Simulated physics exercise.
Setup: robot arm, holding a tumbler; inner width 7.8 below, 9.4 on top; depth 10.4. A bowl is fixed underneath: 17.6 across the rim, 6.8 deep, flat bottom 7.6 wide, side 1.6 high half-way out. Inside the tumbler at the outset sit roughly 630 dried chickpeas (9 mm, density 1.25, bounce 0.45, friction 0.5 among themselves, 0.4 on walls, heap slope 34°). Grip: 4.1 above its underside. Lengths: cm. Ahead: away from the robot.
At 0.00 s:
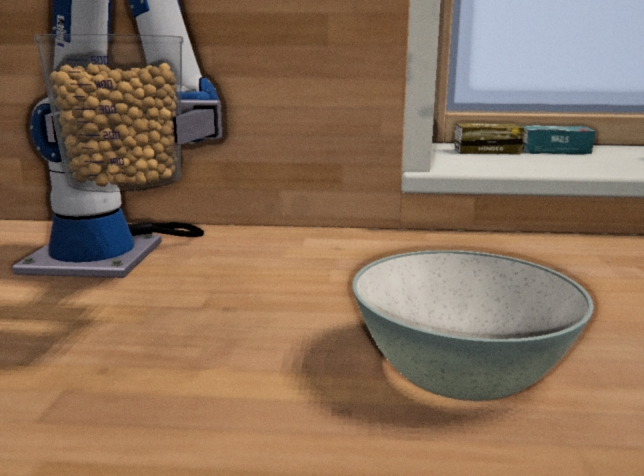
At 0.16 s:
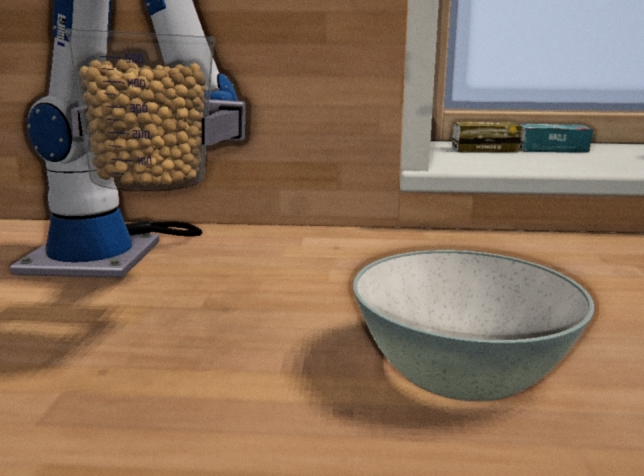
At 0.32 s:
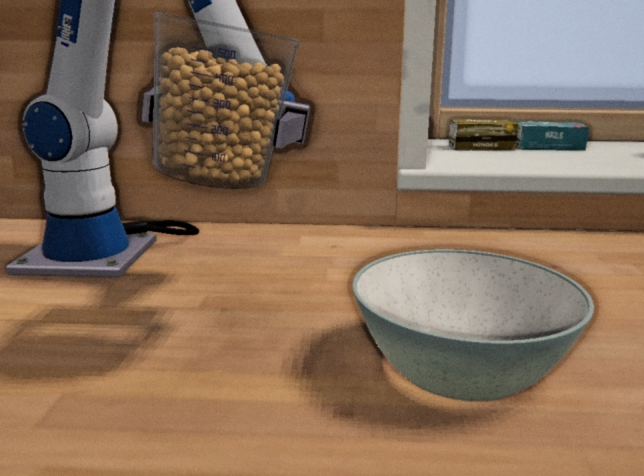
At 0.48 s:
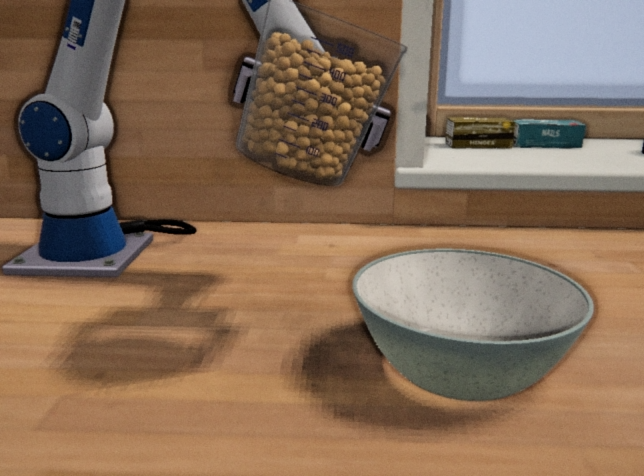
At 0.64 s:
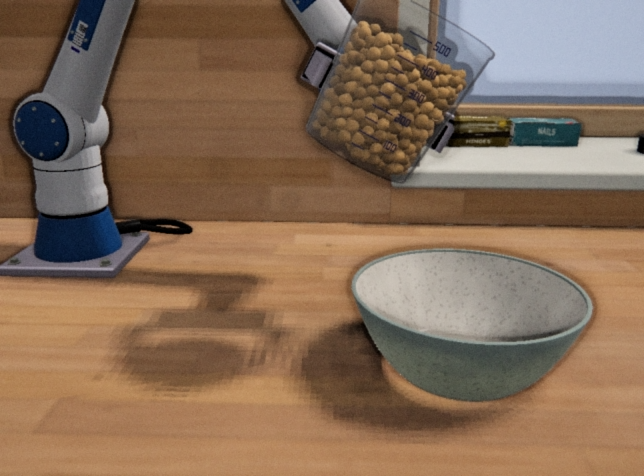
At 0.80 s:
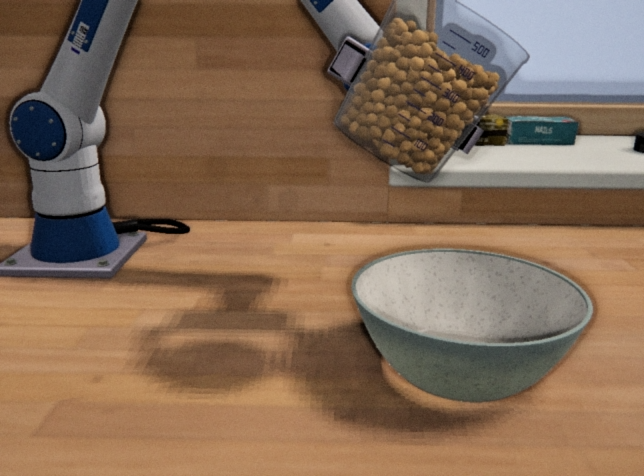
A robot arm carries a clear container of chickpeas right while tilting it rightward.
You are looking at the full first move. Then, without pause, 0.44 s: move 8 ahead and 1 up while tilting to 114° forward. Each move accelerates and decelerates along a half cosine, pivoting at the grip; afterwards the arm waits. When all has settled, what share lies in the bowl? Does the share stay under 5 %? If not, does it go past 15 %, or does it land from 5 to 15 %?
Yes, it stays under 5 %.
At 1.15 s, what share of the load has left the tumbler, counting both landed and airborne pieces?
I'd say some 0 percent by then.
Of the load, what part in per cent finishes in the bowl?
~ 0 %, about.
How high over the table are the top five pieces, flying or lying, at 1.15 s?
26 cm, more or less.
After 0.98 s, tilted 59° forward, highest piece 27 above the table; 631 in the tumbler.
After 1.15 s, tilted 106° forward, highest piece 26 above the table; 622 in the tumbler, 9 in flight or on a rim.
After 1.44 s, tilted 114° forward, highest piece 20 above the table; 370 on the table or floor, 147 in the tumbler, 114 in flight or on a rim.
After 2.49 s, tilted 114° forward, highest piece 2 above the table; 631 on the table or floor.
In the end, 631 on the table or floor. That is 0 % in the bowl.
